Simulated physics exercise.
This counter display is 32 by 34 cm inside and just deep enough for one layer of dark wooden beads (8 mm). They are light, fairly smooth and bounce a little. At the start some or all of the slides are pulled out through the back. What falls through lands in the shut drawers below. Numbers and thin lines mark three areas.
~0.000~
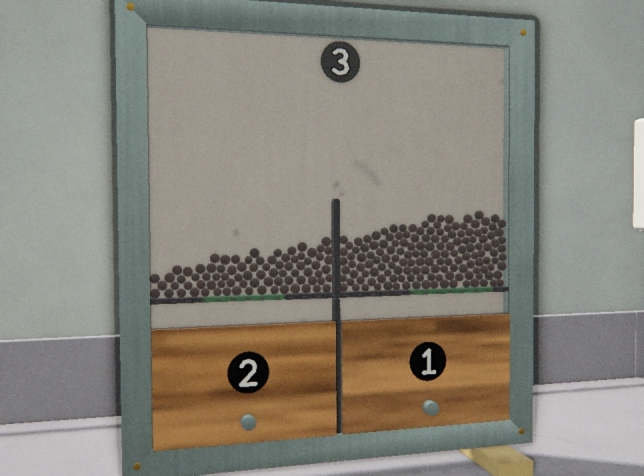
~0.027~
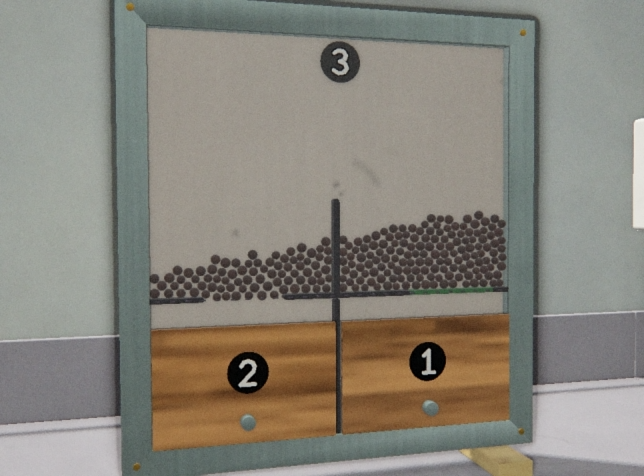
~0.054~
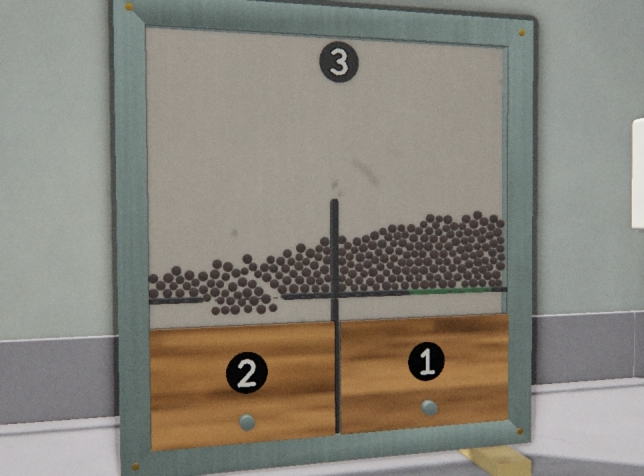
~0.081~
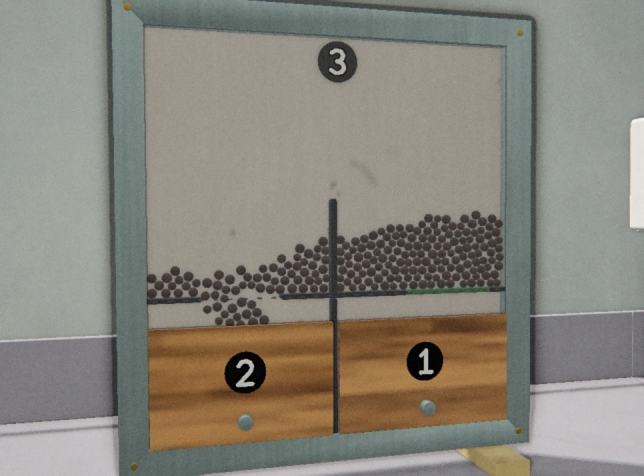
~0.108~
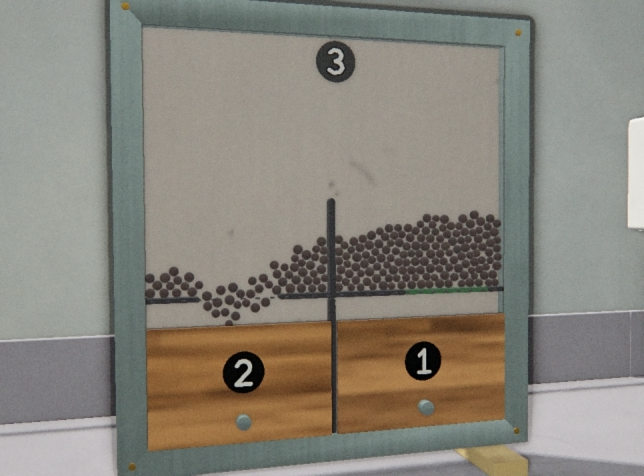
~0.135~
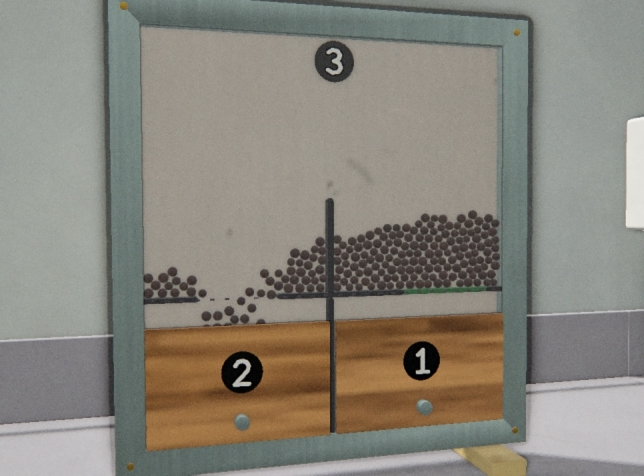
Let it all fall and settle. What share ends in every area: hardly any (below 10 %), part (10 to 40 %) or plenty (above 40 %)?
Drawer 1: Hardly any, drawer 2: Part, store 3: Plenty.
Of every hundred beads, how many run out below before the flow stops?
About 25 per cent.
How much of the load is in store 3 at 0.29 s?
About 80 per cent.
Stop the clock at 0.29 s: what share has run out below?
Roughly 20 per cent.
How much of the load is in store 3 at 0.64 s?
About 75 per cent.
After 0.29 s, 20 % are out; no. 2, 20 %, no. 3, 80 %.
After 0.64 s, 25 % are out; no. 2, 25 %, no. 3, 75 %.
After 1.34 s, 25 % are out; no. 2, 25 %, no. 3, 75 %.
At rest by 1.5 s, 25 % are out; no. 1, 0 %, no. 2, 25 %, no. 3, 75 %.
